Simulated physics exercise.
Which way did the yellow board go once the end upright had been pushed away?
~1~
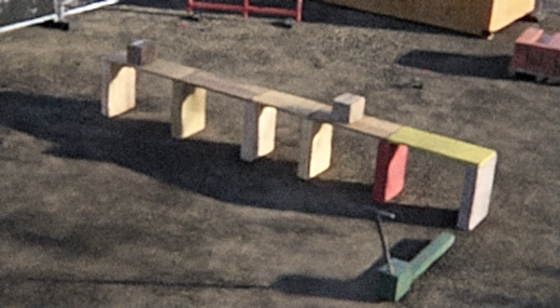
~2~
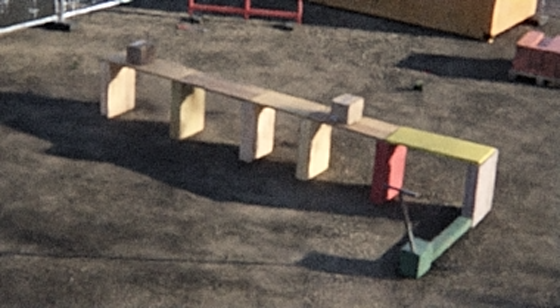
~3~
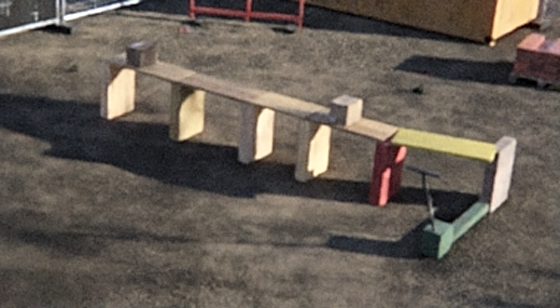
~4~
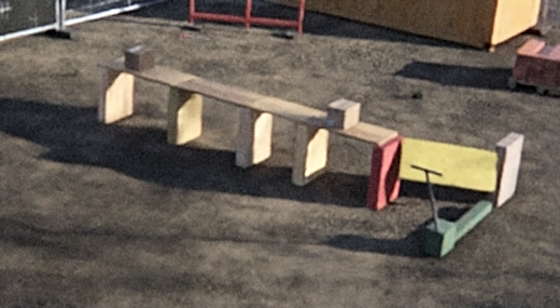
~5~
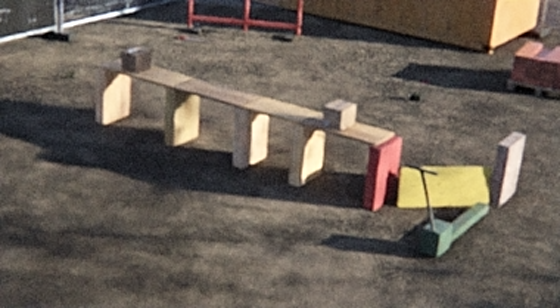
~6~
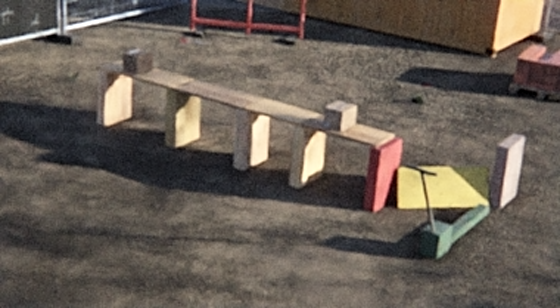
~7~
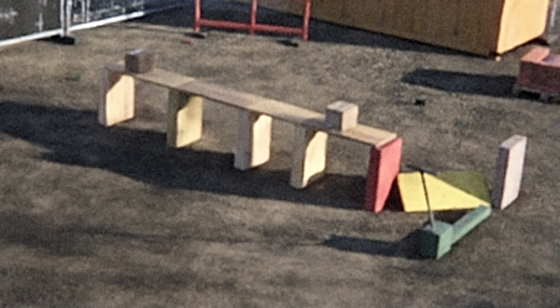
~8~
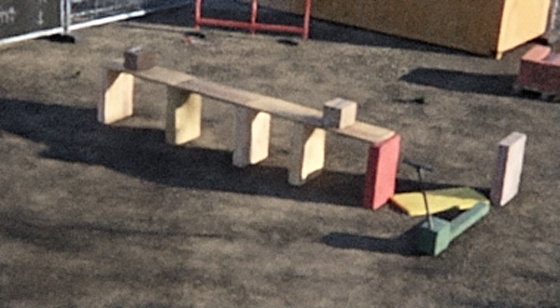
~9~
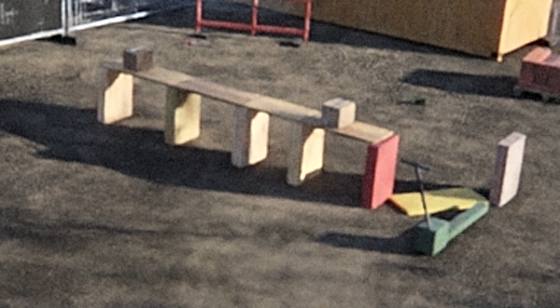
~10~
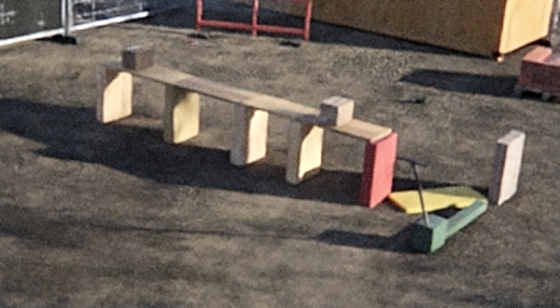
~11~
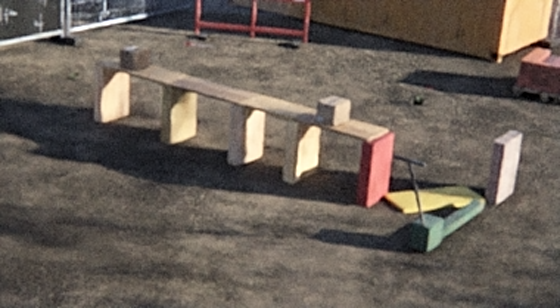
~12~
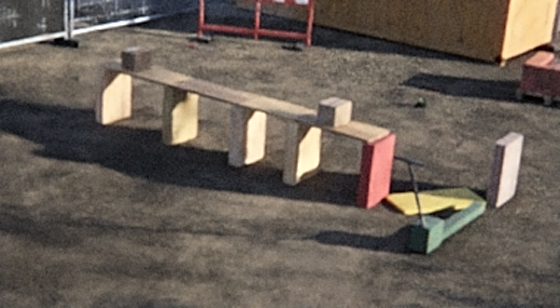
It went down, dropping from the top of the row to the ground beside the red upright.
